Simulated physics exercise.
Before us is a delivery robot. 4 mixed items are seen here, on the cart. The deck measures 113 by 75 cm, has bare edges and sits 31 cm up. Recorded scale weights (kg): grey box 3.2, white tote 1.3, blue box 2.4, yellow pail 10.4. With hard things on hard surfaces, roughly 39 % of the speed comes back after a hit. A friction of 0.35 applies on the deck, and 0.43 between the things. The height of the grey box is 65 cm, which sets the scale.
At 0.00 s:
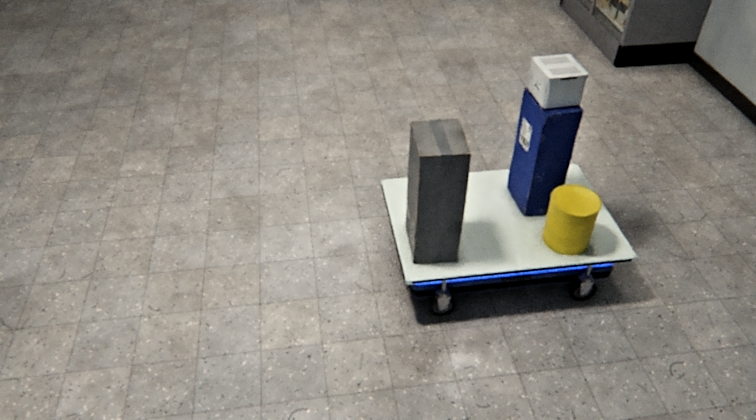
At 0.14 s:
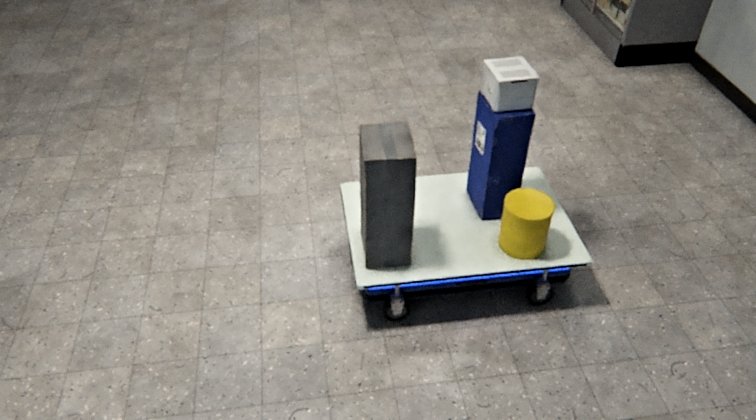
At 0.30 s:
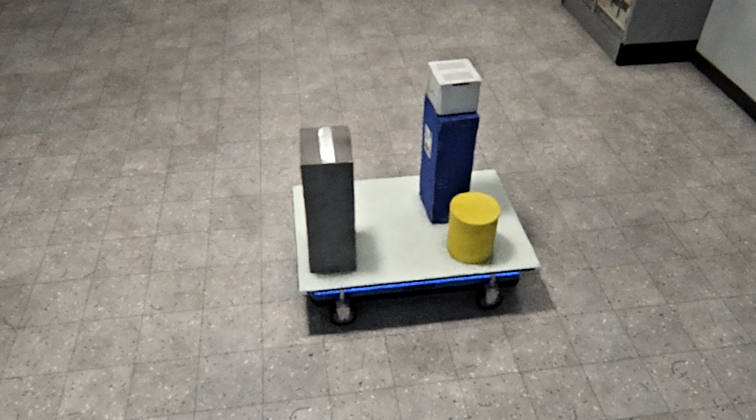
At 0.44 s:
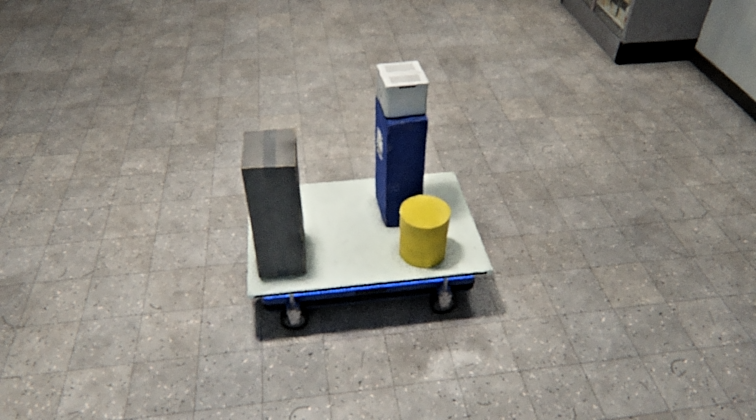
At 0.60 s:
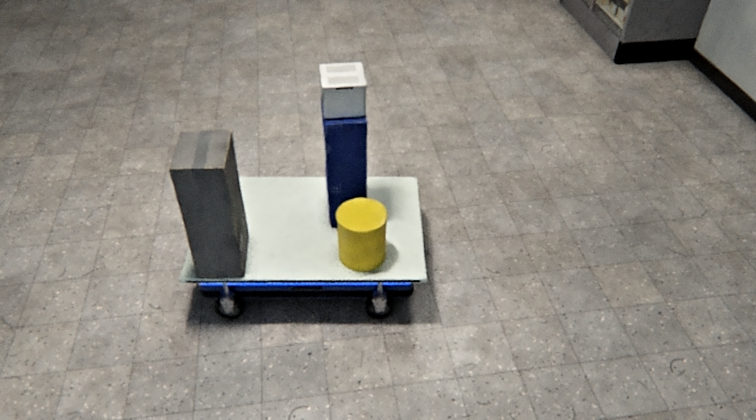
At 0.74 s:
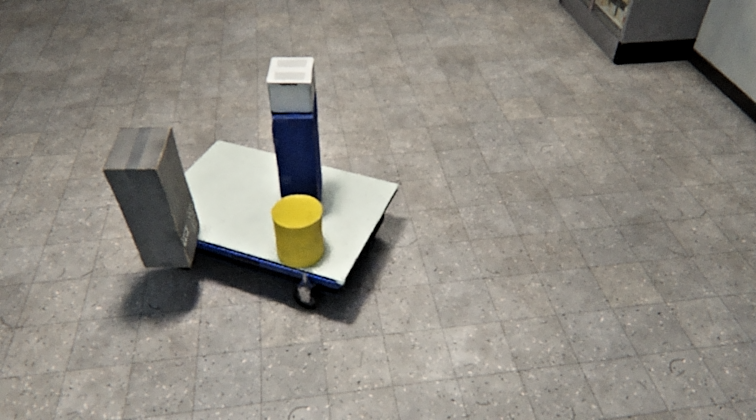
A low cart carrying a grey box, a yellow pail and a white tote on a blue box rolled left across the floor, then turned sharply as the grey box shifted over its left edge.
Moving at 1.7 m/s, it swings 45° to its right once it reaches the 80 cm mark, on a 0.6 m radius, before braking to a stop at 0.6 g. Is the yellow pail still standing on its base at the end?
No, it goes over.
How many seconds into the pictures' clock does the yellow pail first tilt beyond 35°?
Answer: About 1.1 s.
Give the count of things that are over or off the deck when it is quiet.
All told, 4.
By 1.24 s, cart 182 cm along, turned 45°, stopped; yellow pail now off the deck; white tote tilted 14°; blue box tilted 14°.
By 1.84 s, cart 182 cm along, turned 45°, stopped; white tote now off the deck; blue box on its side.
When it is over (4.0 s), off the deck and tipped over, grey box, white tote, blue box and yellow pail. In the last view, yellow pail near (39, 230).
